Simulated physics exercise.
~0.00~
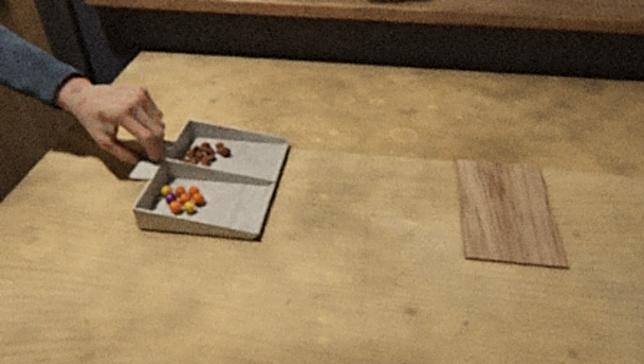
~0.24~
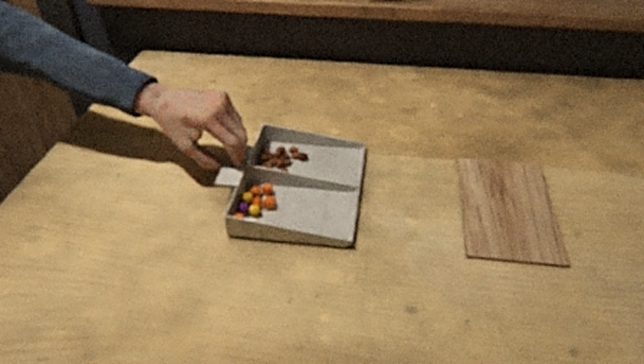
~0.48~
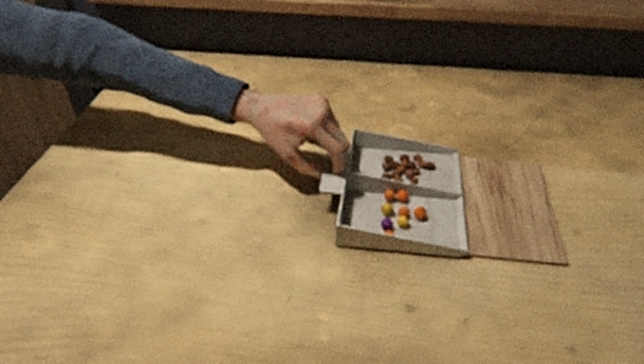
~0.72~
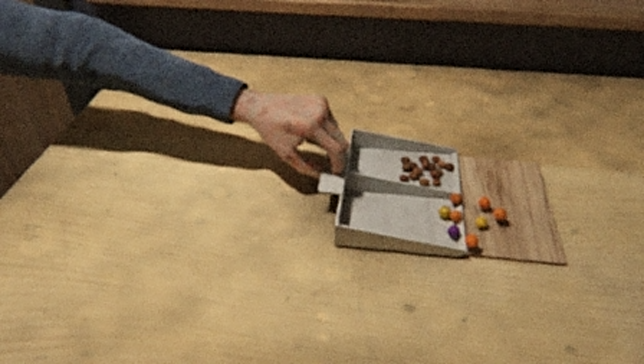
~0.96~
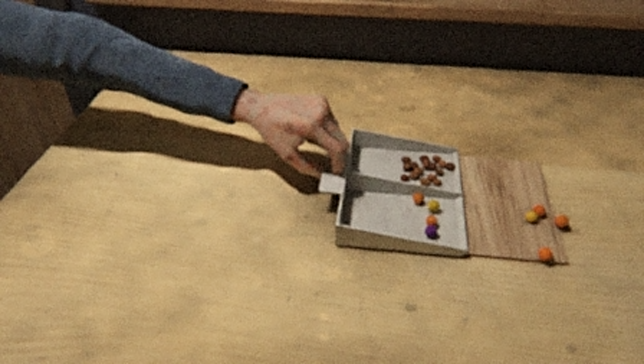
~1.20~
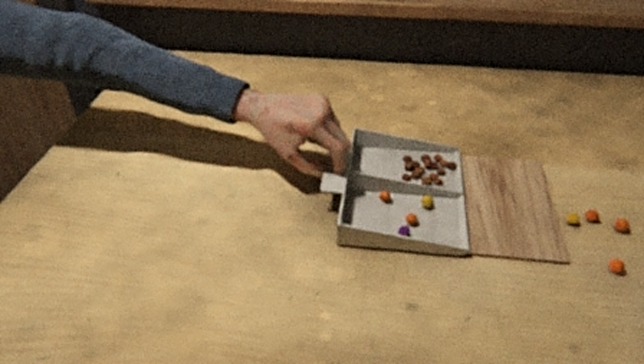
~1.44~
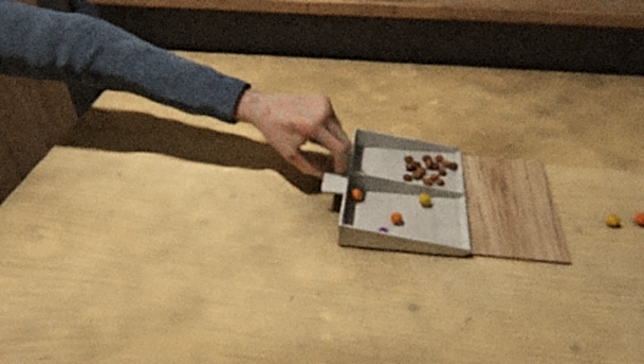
Colorful round candies rolled over the front rim of a divided tray after a hand pushed it right against a flat wooden board; about half rolled across the board onto the table, while the small brown pieces slid forward but stayed inside.
